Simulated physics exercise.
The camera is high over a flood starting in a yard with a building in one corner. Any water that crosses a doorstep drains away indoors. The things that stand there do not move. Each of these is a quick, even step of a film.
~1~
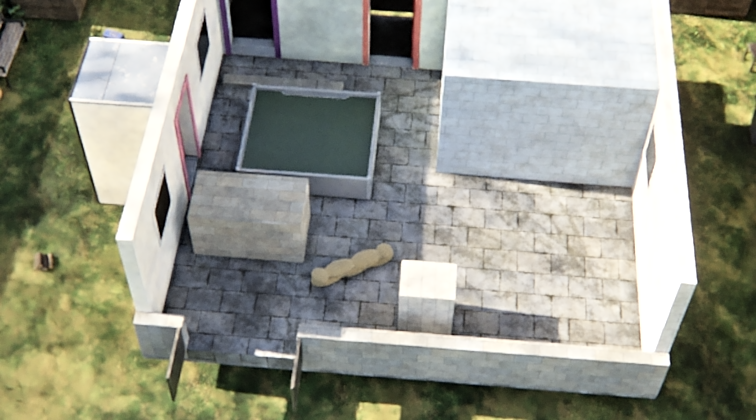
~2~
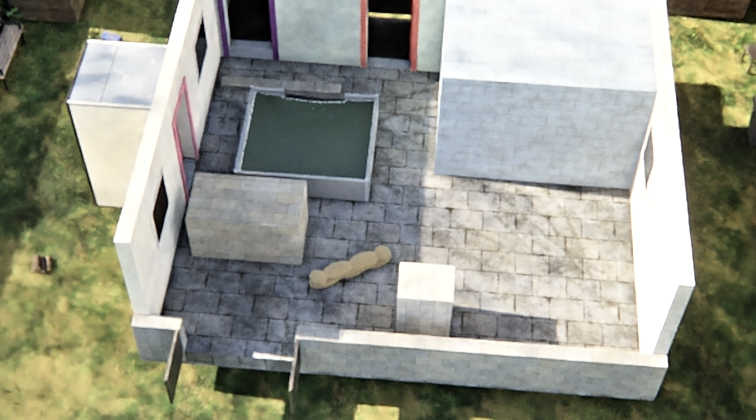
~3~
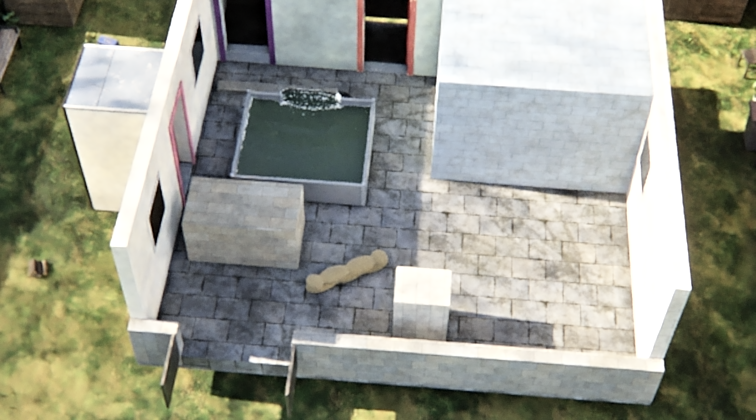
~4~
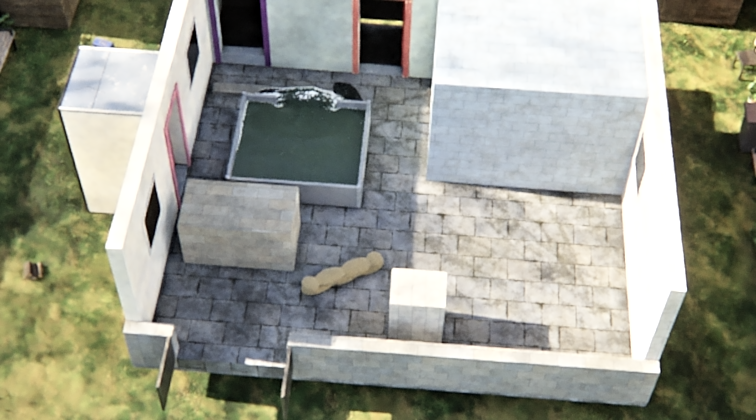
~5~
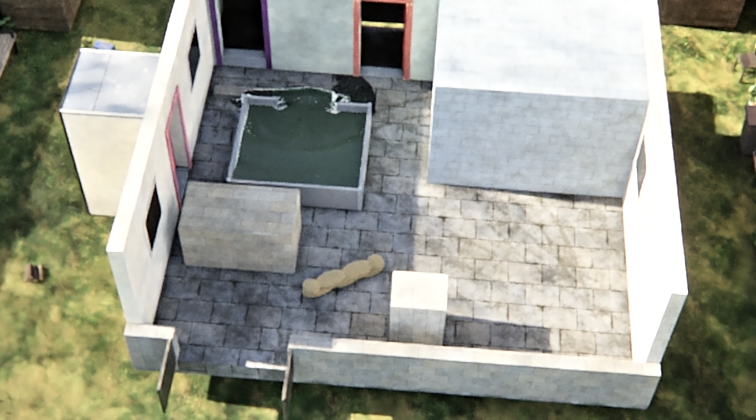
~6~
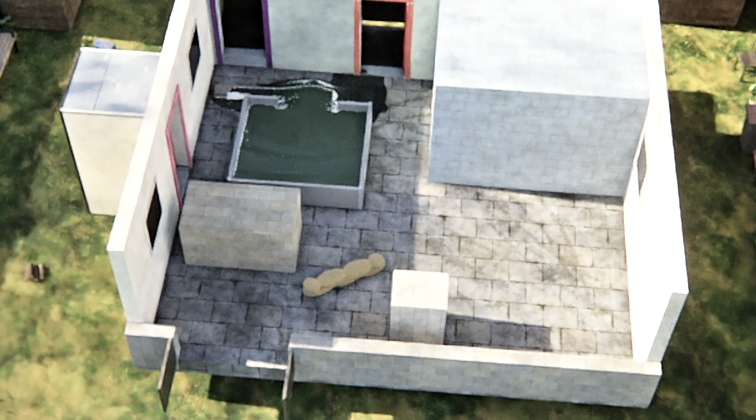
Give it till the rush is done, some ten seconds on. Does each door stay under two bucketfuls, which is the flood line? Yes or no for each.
Purple door - yes, stays under; red door - no, it floods; pink door - yes, stays under.
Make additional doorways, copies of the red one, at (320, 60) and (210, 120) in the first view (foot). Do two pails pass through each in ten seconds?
In order: Overshoots; overshoots.
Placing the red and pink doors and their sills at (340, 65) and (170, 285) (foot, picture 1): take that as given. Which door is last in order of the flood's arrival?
Answer: The pink one.
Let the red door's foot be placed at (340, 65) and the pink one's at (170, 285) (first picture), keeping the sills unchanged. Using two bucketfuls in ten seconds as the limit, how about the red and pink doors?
After the change, the red door overshoots, while the pink door falls short.
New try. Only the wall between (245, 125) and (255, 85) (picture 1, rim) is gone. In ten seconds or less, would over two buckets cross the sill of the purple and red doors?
Door check - purple door does not exceed it, red door exceeds it.
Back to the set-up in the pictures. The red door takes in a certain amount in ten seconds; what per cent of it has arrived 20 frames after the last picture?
Share by then: About 30 in a hundred.
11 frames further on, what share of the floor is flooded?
Roughly 20 %.
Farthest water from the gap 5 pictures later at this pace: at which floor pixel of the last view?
By then the tip should be at about (426, 82).
A moment on, water covers 15 % of the floor; the purple door wet at the sill, nothing in, the red door under two buckets in, the pink door not reached.
Next, water covers 20 % of the floor; the purple door wet at the sill, nothing in, the red door over two buckets in, the pink door wet at the sill, nothing in.
Then, water covers 30 % of the floor; the purple door wet at the sill, nothing in, the red door far over two buckets in, the pink door wet at the sill, nothing in.
Later, water covers 45 % of the floor; the purple door wet at the sill, nothing in, the red door far over two buckets in, the pink door wet at the sill, nothing in.
In the end, water covers 75 % of the floor; the purple door wet at the sill, nothing in, the red door far over two buckets in, the pink door under two buckets in.
